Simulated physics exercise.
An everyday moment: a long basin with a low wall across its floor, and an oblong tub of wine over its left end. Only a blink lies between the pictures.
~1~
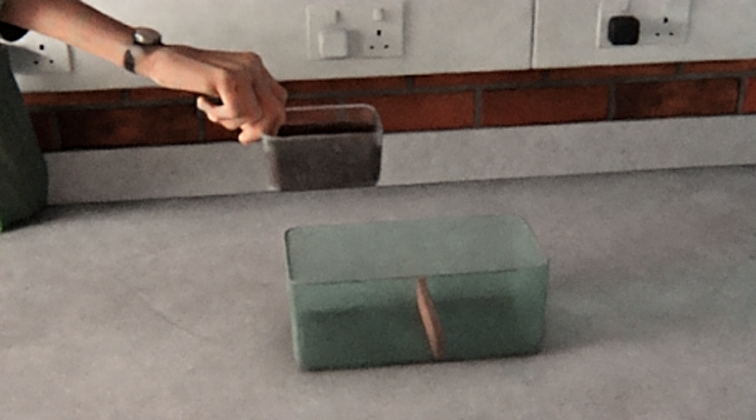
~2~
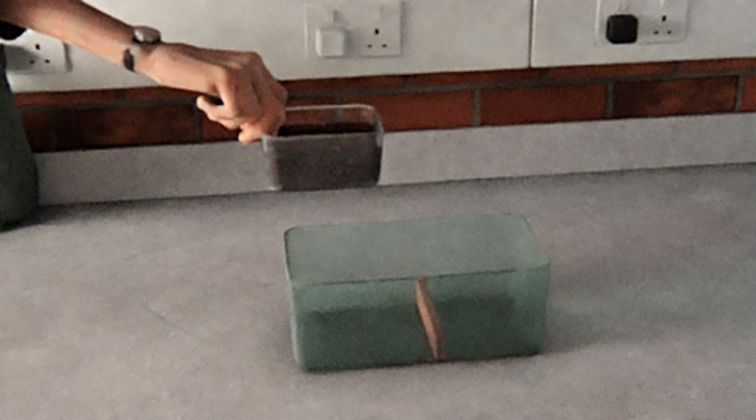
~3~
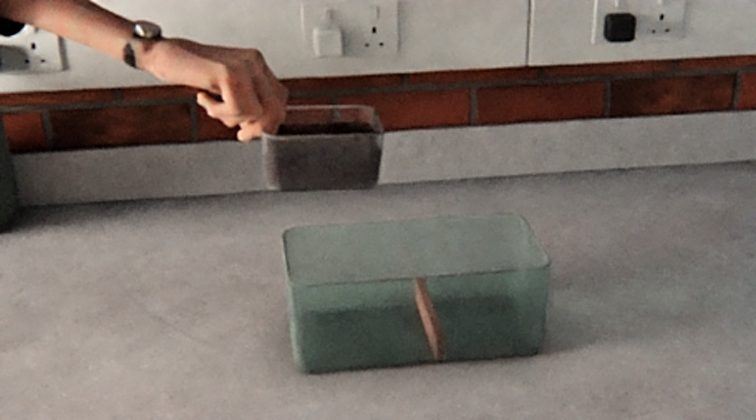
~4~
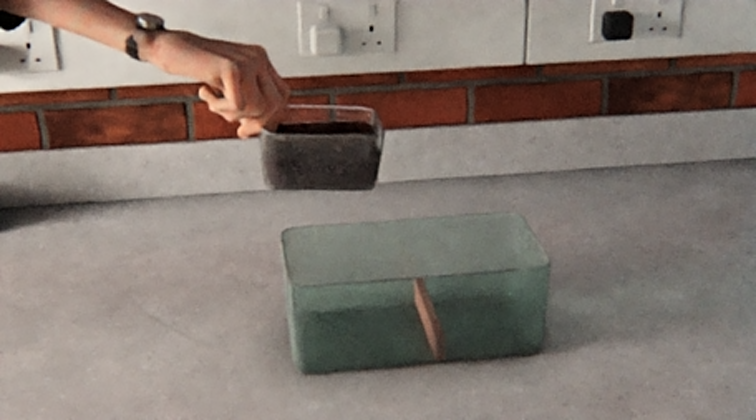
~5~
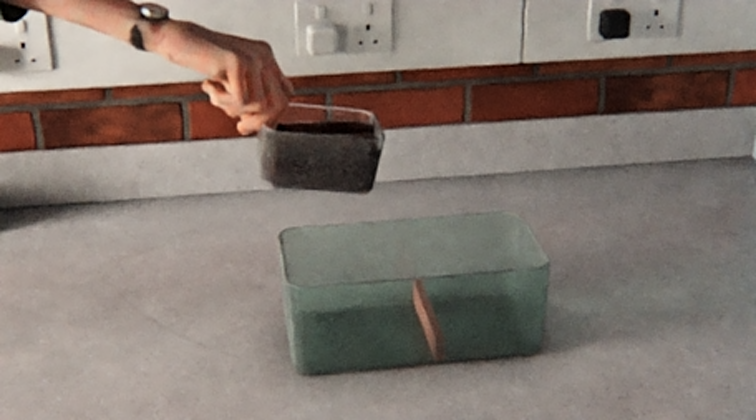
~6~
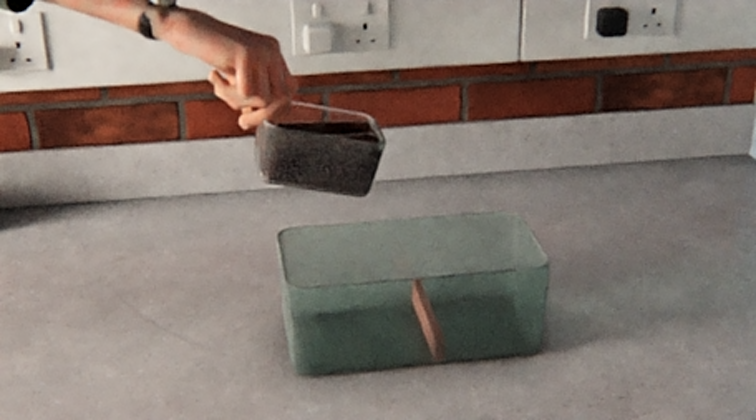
On a kitchen worktop, a hand holding a small clear tub of dark liquid slowly tilts it rightward above a long greenish basin.
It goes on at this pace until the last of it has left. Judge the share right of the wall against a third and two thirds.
The share right of the wall is between a third and two thirds.
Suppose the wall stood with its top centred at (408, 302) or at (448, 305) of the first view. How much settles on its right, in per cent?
First some 75, then 35 per cent.
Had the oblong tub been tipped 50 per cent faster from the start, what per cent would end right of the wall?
Near 55 %.
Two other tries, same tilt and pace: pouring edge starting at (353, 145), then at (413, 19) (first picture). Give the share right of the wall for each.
Roughly 15 per cent, and 80 per cent.
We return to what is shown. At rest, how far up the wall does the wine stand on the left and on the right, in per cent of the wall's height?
The left part 30 per cent, the right part 60.
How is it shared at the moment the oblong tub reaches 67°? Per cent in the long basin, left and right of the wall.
Near 5 on the left, 15 on the right.
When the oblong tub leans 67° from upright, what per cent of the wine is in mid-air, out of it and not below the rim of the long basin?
It comes to 35 per cent or so.
A moment on, the oblong tub is tipped part way and 45 per cent is still to pour, 4 is left of the wall and 16 right of it.
Next, the oblong tub is tipped on its side and 8 per cent is still to pour, 24 is left of the wall and 61 right of it.
Then the oblong tub is tipped right over and 0 per cent is still to pour, 39 is left of the wall and 60 right of it.
Later the oblong tub is tipped right over and 0 per cent is still to pour, 39 is left of the wall and 60 right of it.
Finally, 39 per cent lies left of the wall, 60 right of it and 1 outside.
